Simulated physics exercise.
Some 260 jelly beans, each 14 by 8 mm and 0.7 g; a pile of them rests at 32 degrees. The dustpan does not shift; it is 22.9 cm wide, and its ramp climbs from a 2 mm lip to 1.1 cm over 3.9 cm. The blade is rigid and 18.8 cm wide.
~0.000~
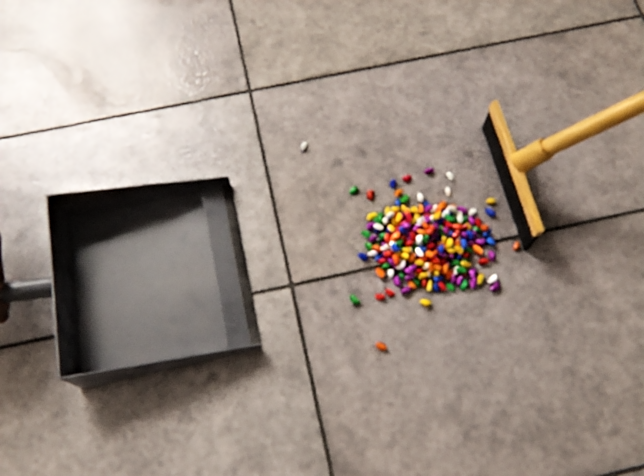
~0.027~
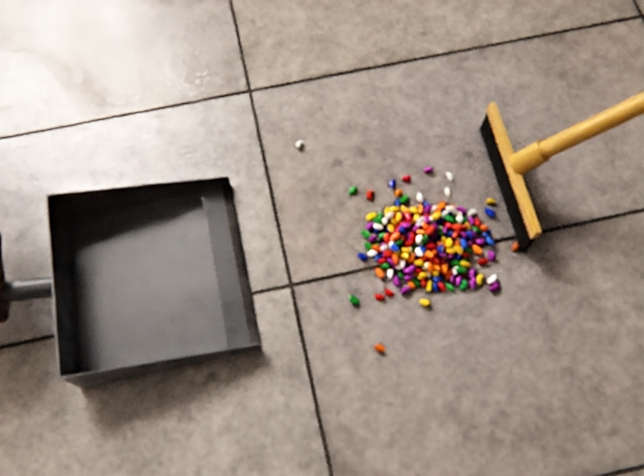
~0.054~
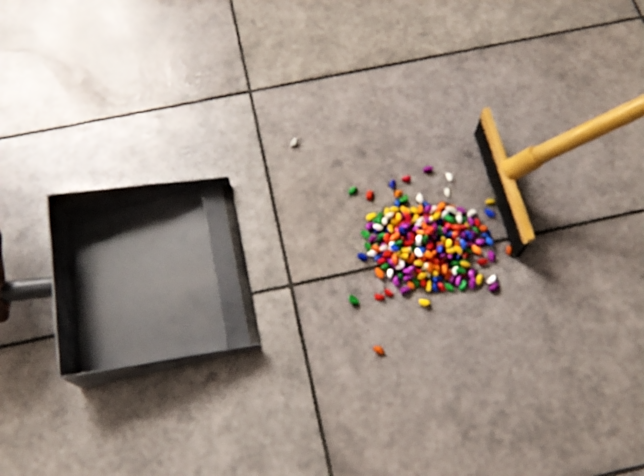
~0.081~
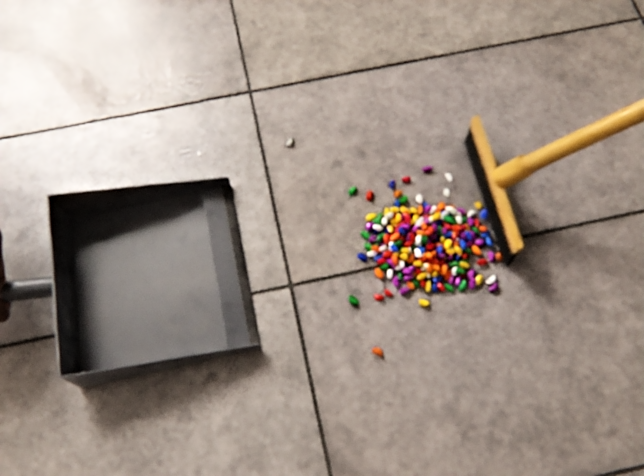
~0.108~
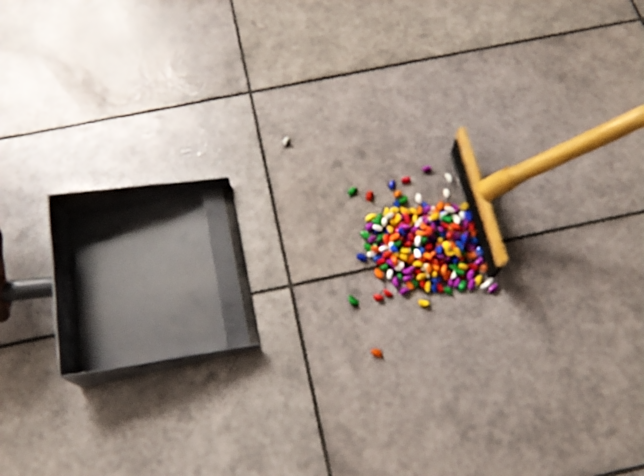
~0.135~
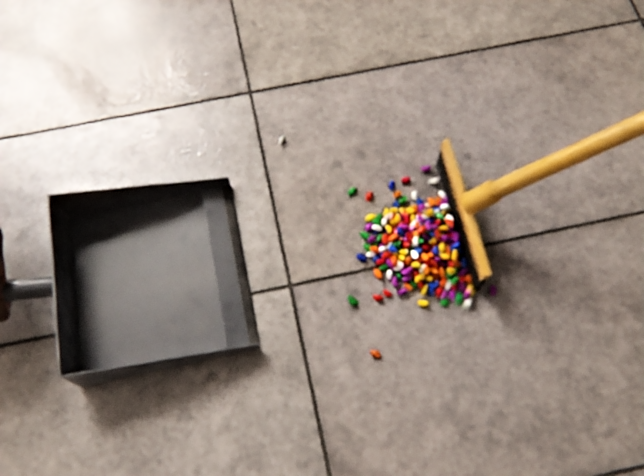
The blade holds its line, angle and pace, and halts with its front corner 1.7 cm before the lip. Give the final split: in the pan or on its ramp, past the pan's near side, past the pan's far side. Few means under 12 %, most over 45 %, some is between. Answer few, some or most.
Pan: Some, near side: Some, far side: Few.
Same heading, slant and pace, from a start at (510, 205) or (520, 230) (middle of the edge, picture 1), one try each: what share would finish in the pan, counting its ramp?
About 15 and 5 per cent.
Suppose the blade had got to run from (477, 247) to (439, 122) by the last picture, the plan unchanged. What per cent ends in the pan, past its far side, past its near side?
Pan 50, far 0, near 15.
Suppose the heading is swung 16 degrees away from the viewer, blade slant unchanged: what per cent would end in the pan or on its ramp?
It would be near 50 per cent.
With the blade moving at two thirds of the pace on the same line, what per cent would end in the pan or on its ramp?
In that case some 20 per cent.
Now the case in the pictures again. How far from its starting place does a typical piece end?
Roughly 28 cm.
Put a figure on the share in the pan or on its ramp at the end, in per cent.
About 25 per cent.
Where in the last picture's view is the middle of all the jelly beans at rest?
Around (242, 324).
After 0.29 s, middle of the blade 15 cm from the lip; 0 % over the lip, far side 0 %, near side 15 %.
After 0.40 s, middle of the blade 5 cm from the lip; 0 % over the lip, far side 0 %, near side 30 %.
After 0.63 s, middle of the blade 2 cm from the lip; 30 % over the lip, far side 5 %, near side 35 %.
In the end, at 2.6 s, pan 25 %, near side 35 %, far side 5 %, in front of the lip or behind the blade 30 %.
